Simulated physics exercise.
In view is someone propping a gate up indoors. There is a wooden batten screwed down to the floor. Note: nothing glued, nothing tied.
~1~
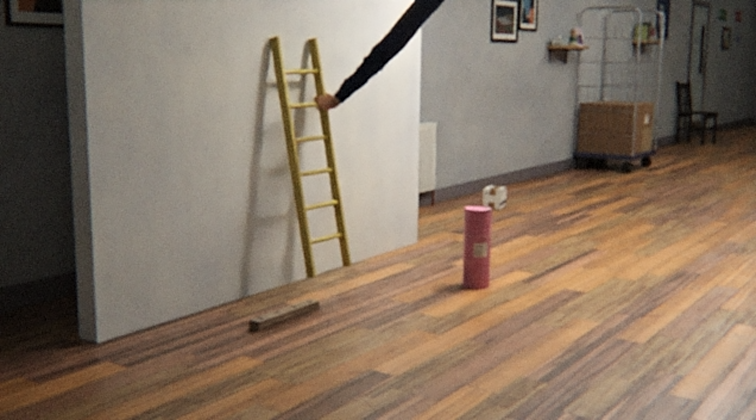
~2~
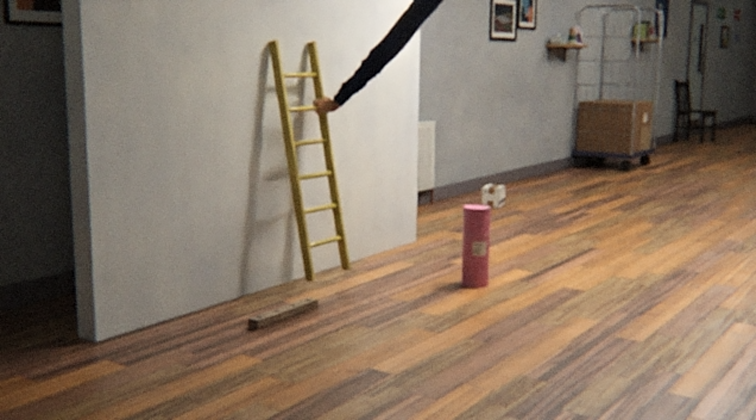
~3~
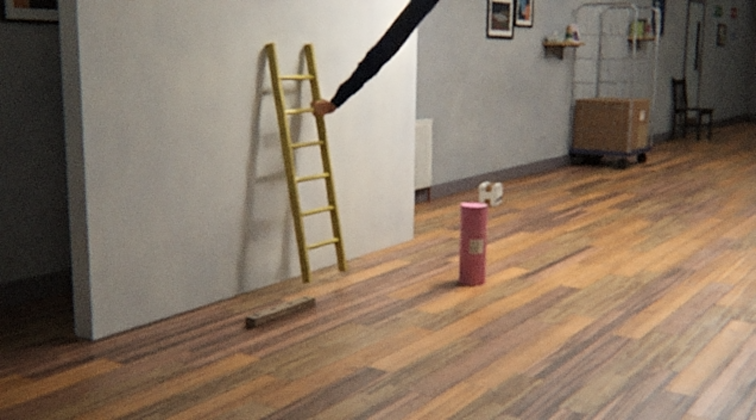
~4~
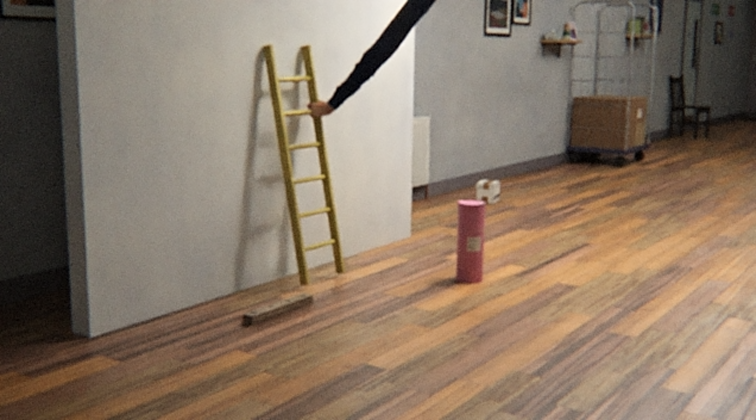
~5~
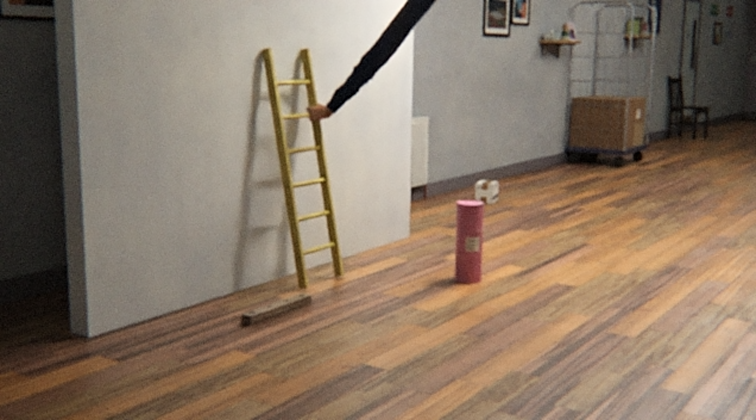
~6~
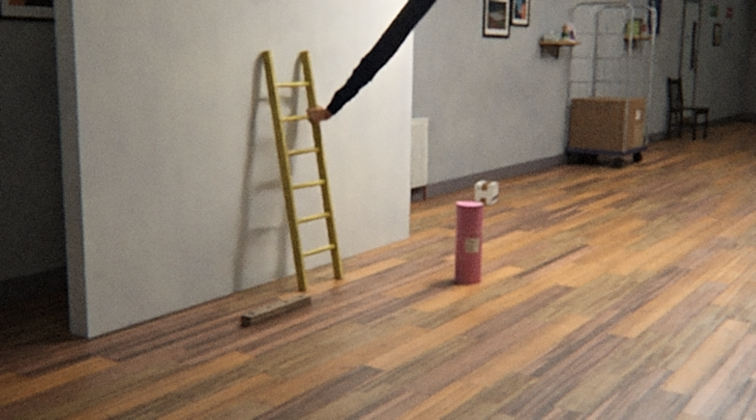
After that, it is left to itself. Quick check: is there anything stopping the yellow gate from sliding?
Does not shift.
Then, 0.92 s on from there, yellow gate at rest near (304, 169).
In the end, the yellow gate stays up, near (304, 169); the other things unmoved.
